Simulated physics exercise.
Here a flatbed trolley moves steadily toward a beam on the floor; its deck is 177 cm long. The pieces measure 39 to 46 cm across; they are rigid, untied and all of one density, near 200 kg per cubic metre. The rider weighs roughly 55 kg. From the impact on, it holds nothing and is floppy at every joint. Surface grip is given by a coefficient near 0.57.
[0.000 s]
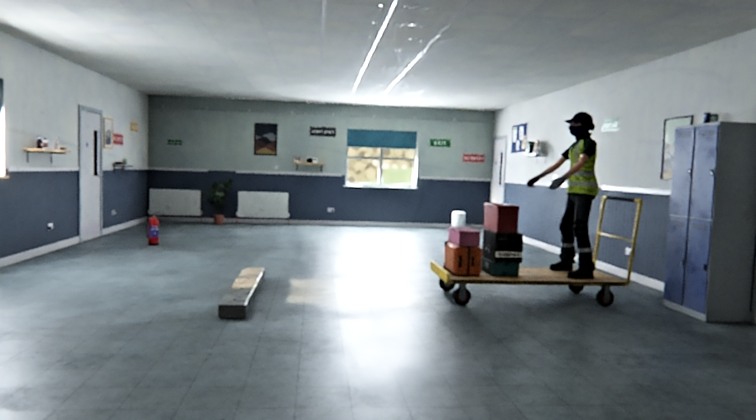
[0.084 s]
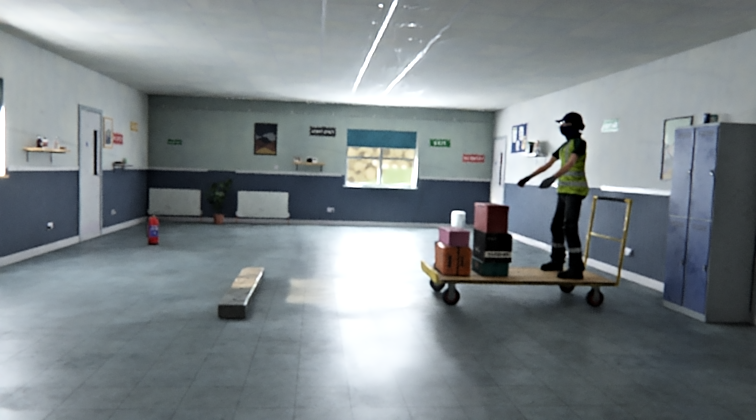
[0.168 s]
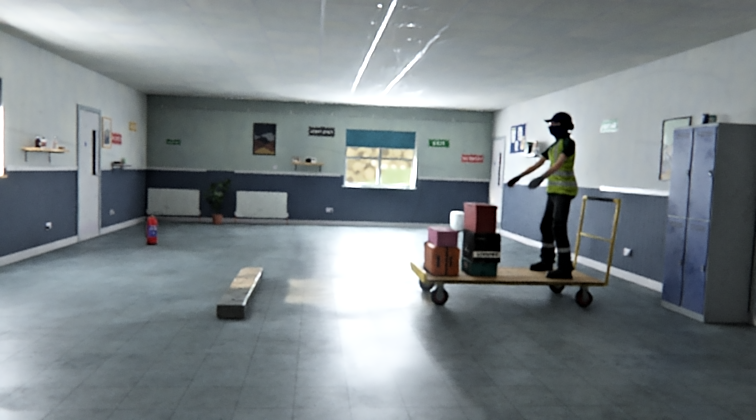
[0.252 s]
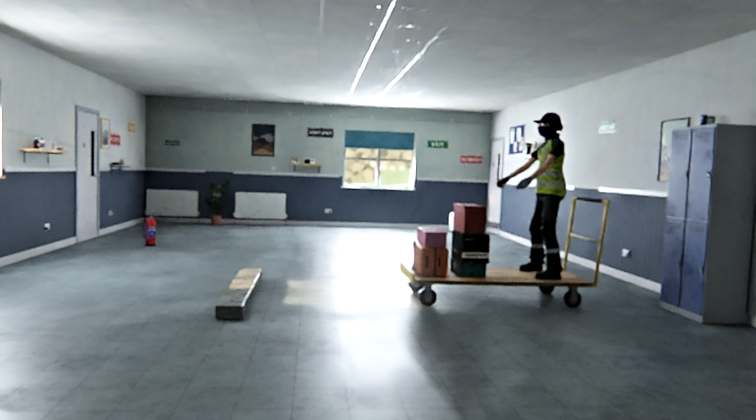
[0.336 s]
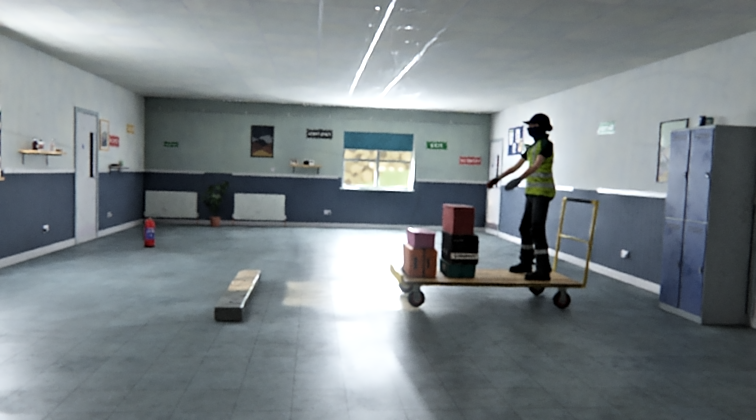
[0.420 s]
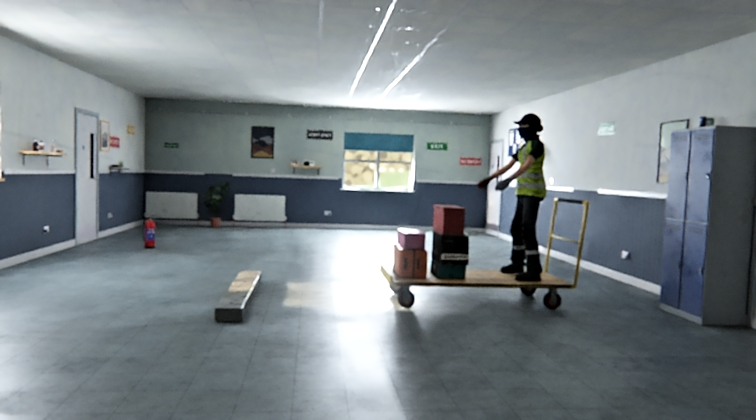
A worker in a dark cap and yellow high-visibility vest stands with arms held out on a yellow-framed flatbed trolley, in a wide grey-and-blue room seen from across the floor. Red, pink, orange and dark green boxes are stacked before the worker, with a low beam lying left of centre and blue-grey lockers at right. The trolley rolls steadily leftward, carrying worker and load, while the view stays almost still.
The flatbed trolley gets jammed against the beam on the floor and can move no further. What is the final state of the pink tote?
The pink tote is still aboard.
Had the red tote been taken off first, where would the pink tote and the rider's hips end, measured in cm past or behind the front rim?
Pink 10 behind, hips 120 behind.
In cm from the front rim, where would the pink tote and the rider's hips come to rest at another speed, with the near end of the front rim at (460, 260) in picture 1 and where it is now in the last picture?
The pink one would stop 40 cm past the front rim, and the hips 70 cm behind it.
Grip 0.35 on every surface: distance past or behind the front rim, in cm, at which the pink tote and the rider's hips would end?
You'd see the pink one settle 60 cm beyond the front rim while the hips stop 110 cm short of it.
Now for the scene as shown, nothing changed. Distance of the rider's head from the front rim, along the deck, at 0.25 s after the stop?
Position: Approx. 110 cm behind the front rim.
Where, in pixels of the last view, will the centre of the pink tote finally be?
At about (255, 235).
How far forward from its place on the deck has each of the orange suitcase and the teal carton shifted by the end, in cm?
Ahead by: Orange 5, teal 10 (cm).
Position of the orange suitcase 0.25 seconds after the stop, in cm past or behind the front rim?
About 20 cm behind the rim.
Impact comes at 1.56 s.
After 1.81 s the pink tote is 10 cm behind the rim, tilted 0°, near (255, 235) in the last picture's view.
After 2.11 s the pink tote is 10 cm behind the rim, tilted 0°, near (255, 235) in the last picture's view.
After 2.56 s the pink tote is 10 cm behind the rim, tilted 0°, near (255, 235) in the last picture's view.
At rest, 2.8 s, nothing is past the rim; behind it, orange suitcase, red tote, teal carton, pink tote, black parcel and the rider's hips.
